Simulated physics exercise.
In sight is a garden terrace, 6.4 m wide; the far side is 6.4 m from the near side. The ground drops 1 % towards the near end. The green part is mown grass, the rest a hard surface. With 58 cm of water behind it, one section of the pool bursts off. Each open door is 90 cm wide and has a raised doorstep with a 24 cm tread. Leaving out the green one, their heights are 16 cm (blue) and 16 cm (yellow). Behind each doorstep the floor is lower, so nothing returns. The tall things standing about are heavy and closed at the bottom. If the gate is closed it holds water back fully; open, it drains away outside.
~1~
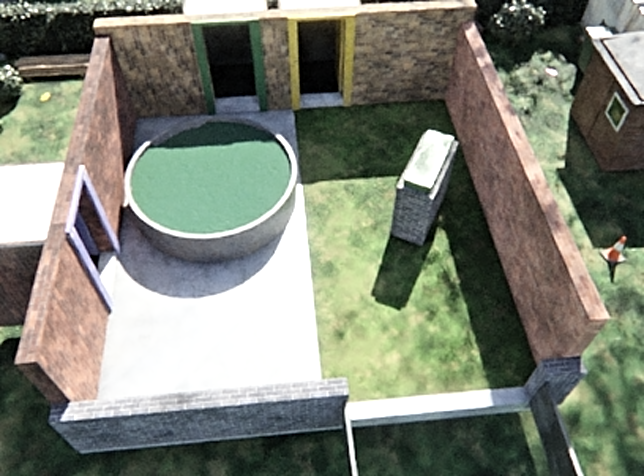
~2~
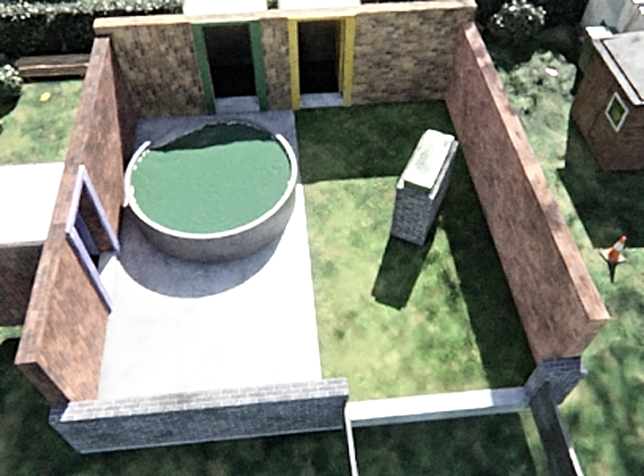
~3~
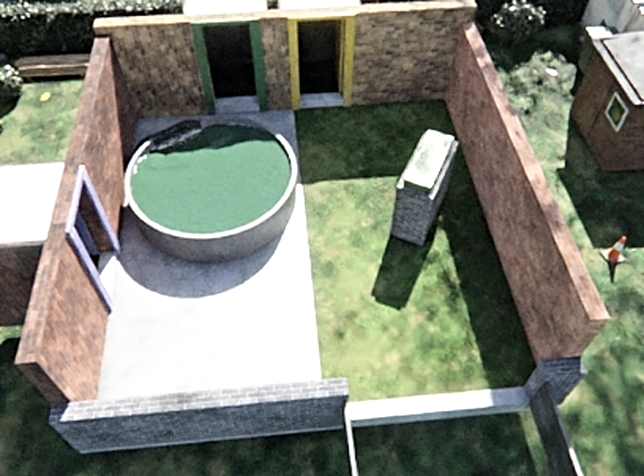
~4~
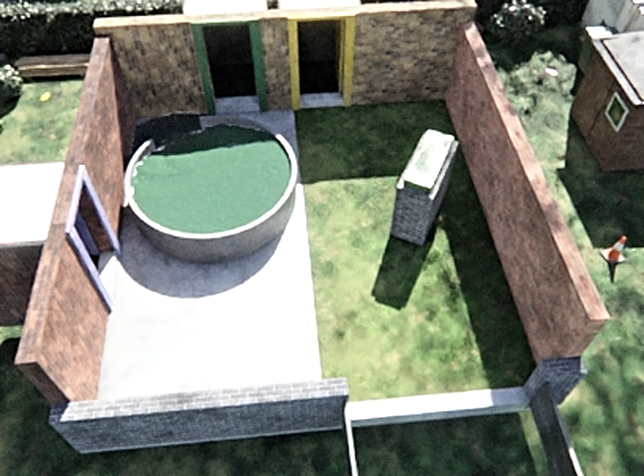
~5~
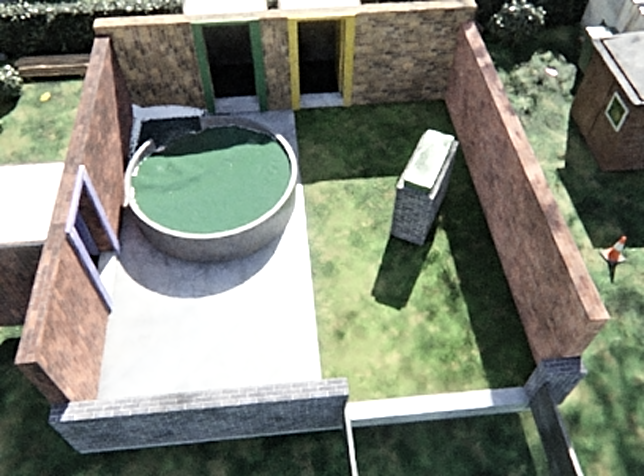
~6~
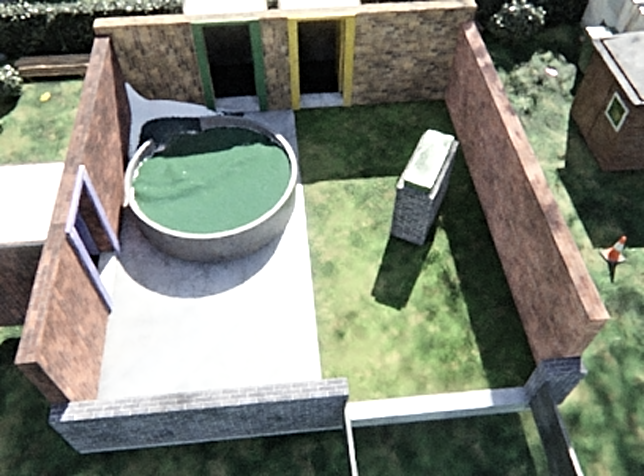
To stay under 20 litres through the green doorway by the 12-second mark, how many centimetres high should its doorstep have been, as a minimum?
Some 16 cm above the ground.
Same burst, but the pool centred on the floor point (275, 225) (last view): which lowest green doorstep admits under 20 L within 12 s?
About 25 cm.
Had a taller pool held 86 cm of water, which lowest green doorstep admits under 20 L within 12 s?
Some 26 cm.
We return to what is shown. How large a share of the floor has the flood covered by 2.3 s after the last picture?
Some 30 per cent of it.
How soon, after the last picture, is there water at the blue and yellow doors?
Blue 1.5 s, yellow 1.3 s.
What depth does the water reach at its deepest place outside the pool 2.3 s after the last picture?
Roughly 47 cm.
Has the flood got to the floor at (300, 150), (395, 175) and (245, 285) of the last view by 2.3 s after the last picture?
In turn: Wet, still dry, dry.
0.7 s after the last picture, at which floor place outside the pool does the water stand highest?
Around (163, 131).
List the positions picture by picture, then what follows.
In the first frame, still water, 58 cm deep, in the pool at (212, 174); the green door at (232, 71) is dry.
In the second frame, the front is at a hidden place, 0.3 m from the gap on the far side; 0.3 m2 of floor is wet, 58 cm left at the back.
In the third frame, water pours out on the far side and has run 0.8 m, to a hidden place; about 8 cm deep outside, 58 cm at the back.
In the fourth frame, the front is at (136, 129), 1.2 m from the gap on the far side; 1.7 m2 of floor is wet, 58 cm left at the back.
In the fifth frame, water pours out on the far side and has run 1.4 m, to (138, 119); about 9 cm deep outside, 58 cm at the back.
In the sixth frame, water pours out on the far side and has run 1.4 m, to (138, 119); about 12 cm deep outside, 58 cm at the back; water is at the green door at (232, 71).
Then, 0.7 s after the last picture water covers 10 % of the floor, deepest (50 cm) near (163, 131); 11 cm at the green door, 0 litres in over its 20 cm doorstep.
Then, 2.3 s after the last picture water covers 30 % of the floor, deepest (47 cm) near (138, 186); 18 cm at the green door, 1 litre in over its 20 cm doorstep.
Then, 11.3 s after the last picture water covers 100 % of the floor, deepest (17 cm) near (138, 186); 9 cm at the green door, 4 litres in over its 20 cm doorstep.
At the green door as built, the water peaked near 19 cm, 3.3 s after the last picture.
With a doorstep of 13 cm, 42 litres would have come in within the 12 s; with 17.5 cm, 11 litres. So under 20 litres takes about 16 cm.
